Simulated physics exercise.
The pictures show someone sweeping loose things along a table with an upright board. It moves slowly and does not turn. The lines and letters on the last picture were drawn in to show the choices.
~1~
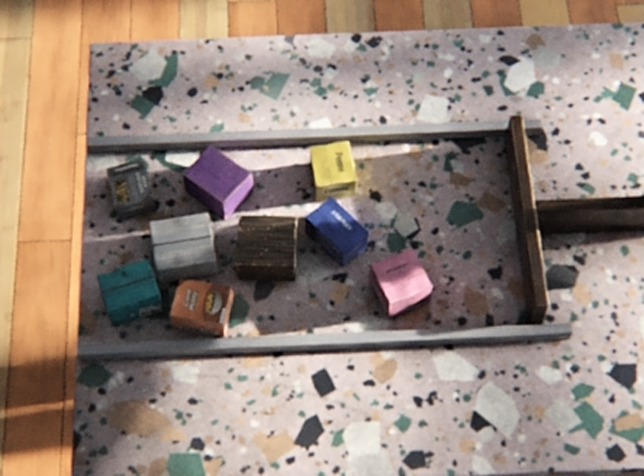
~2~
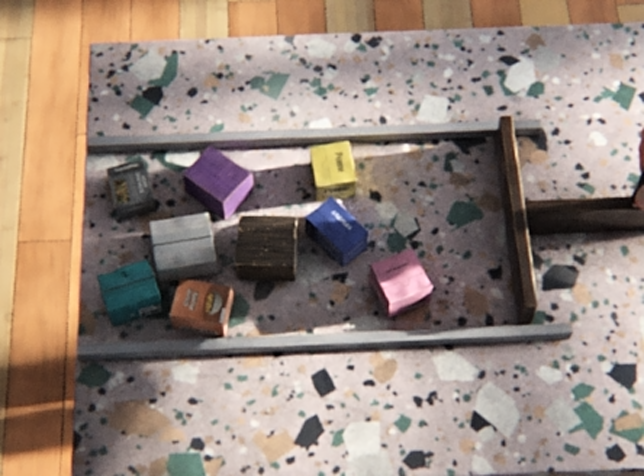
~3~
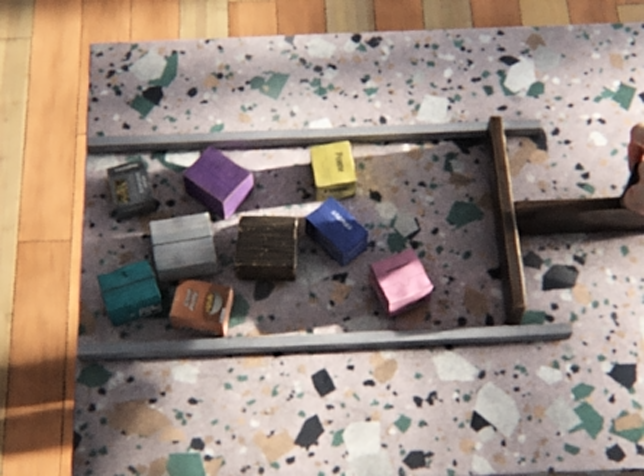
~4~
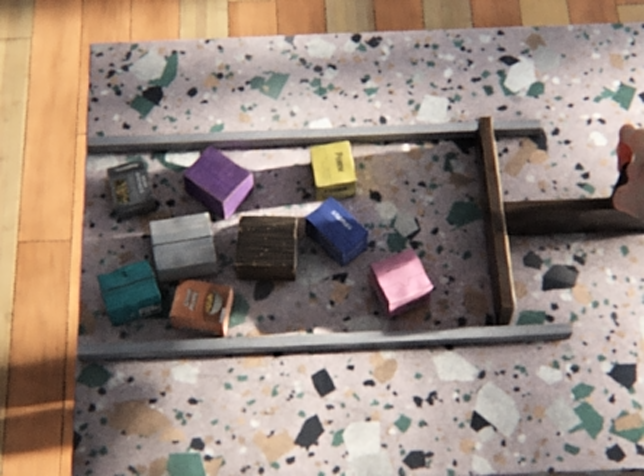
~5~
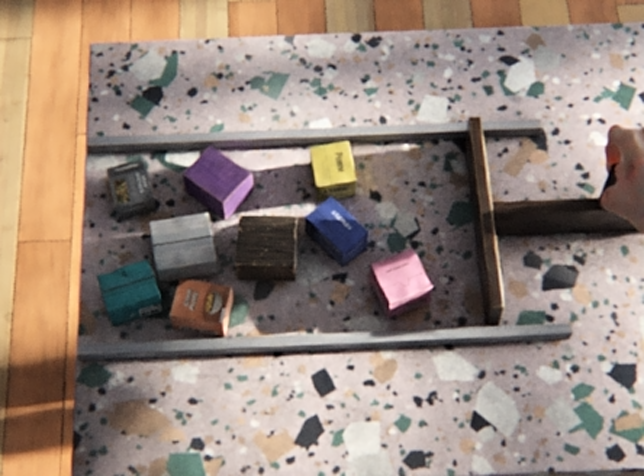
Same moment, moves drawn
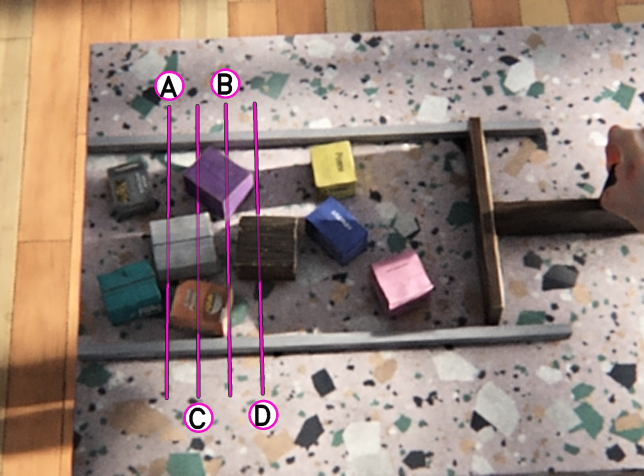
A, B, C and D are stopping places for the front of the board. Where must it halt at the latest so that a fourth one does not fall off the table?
A.
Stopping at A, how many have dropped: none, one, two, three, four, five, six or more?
In all, three.
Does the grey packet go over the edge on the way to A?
By then, yes.
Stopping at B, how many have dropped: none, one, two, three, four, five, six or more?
The count is none.
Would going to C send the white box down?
Yes.
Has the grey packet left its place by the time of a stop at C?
Yes.
On the marked copy, A at (168, 244); B at (228, 241); C at (198, 243); D at (259, 240).
With A. Early on, board (373, 213); pink box (345, 280); blue box (331, 230).
Further on, board (258, 218); grey packet (121, 186); turquoise box (117, 293).
At the end, board (170, 221); turquoise box over the edge; white box over the edge; three fallen.
As for the rest, B is within the limit but short; C is within the limit but short; D is within the limit but short.
